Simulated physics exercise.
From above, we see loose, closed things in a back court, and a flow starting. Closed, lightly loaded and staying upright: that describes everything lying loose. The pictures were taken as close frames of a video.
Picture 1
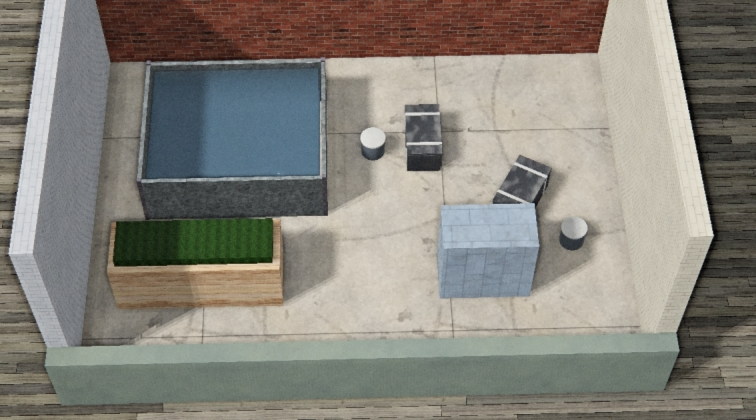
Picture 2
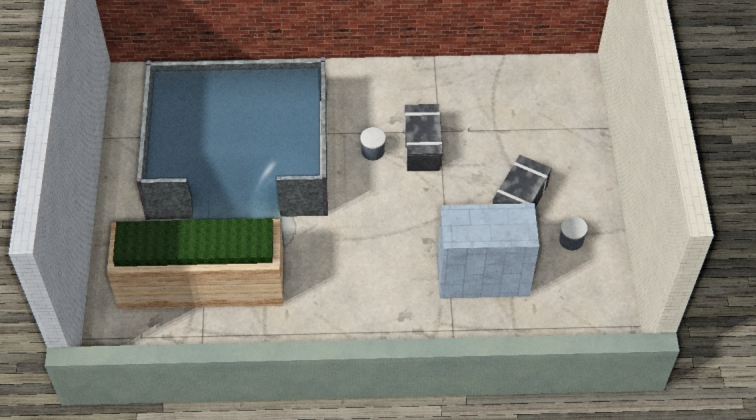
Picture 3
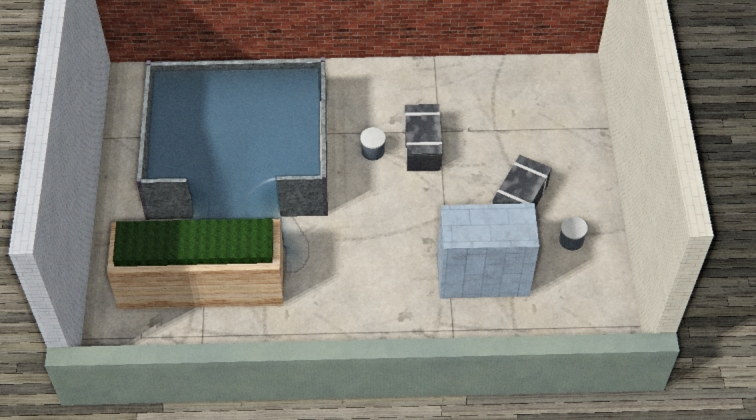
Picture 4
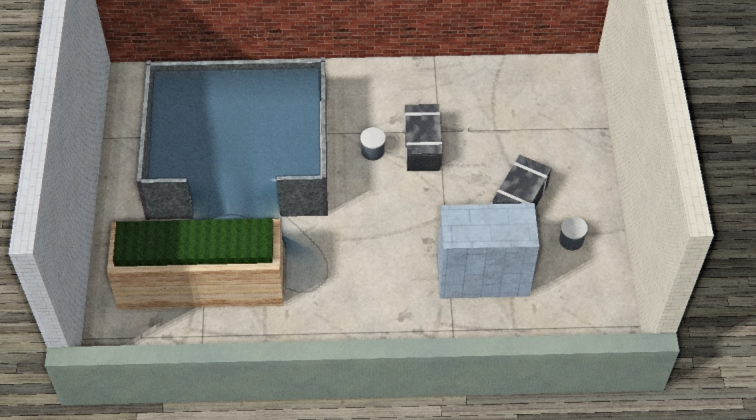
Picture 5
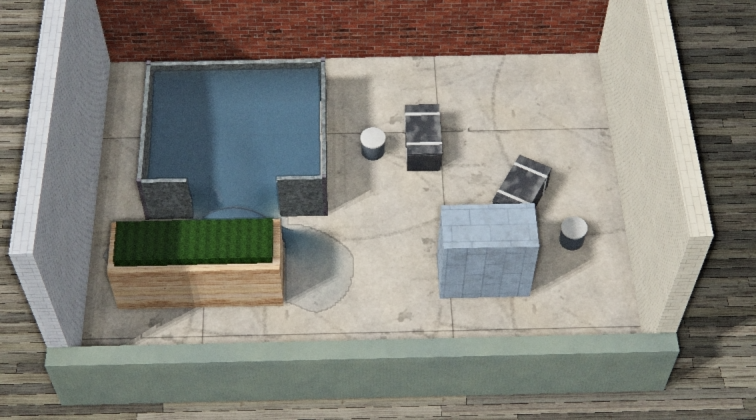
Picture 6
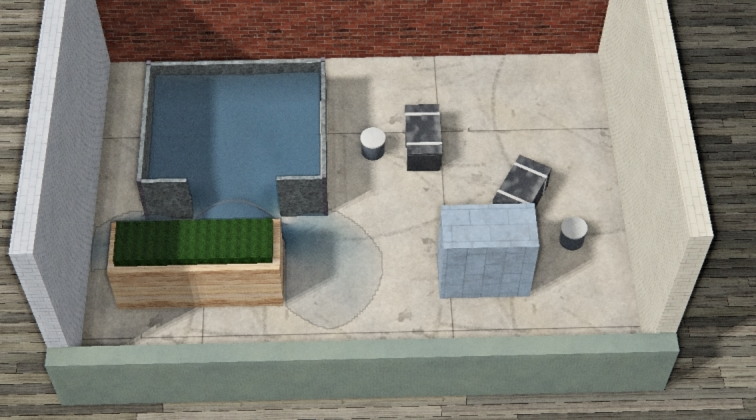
In this clip, a gap opens in the front wall of a raised pool in a walled court, and water spreads across the floor around a grass-topped planter, while the dark trunks and small pails stay still.
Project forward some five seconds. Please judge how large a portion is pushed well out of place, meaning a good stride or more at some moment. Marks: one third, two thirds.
A third to two thirds of the things get pushed well away.
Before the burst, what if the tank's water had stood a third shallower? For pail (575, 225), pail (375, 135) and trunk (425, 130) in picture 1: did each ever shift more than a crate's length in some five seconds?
In the order you named them: Stayed within the threshold, stayed within the threshold, stayed within the threshold.
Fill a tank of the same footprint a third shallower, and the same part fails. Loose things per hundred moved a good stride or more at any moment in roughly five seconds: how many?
20 per cent or so.
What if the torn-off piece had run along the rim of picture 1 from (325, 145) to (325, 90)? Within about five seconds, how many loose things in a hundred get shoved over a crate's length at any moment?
It comes to roughly 80 %.
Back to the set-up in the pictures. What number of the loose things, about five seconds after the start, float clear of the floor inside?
I make it 0 of them.
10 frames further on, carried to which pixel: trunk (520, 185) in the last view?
The top ends up somewhere near (586, 175).
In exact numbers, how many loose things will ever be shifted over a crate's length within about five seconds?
That gives 3.
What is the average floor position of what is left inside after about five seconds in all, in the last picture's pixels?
Roughly at (472, 145) in the last view.
A moment on, 0 of 5 are well off their spots; 0 afloat.
Next, 1 of 5 are well off their spots; 0 afloat.
Later, 2 of 5 are well off their spots; 2 afloat.
In the end, 2 of 5 are well off their spots, and 3 have been at some point; 0 afloat.
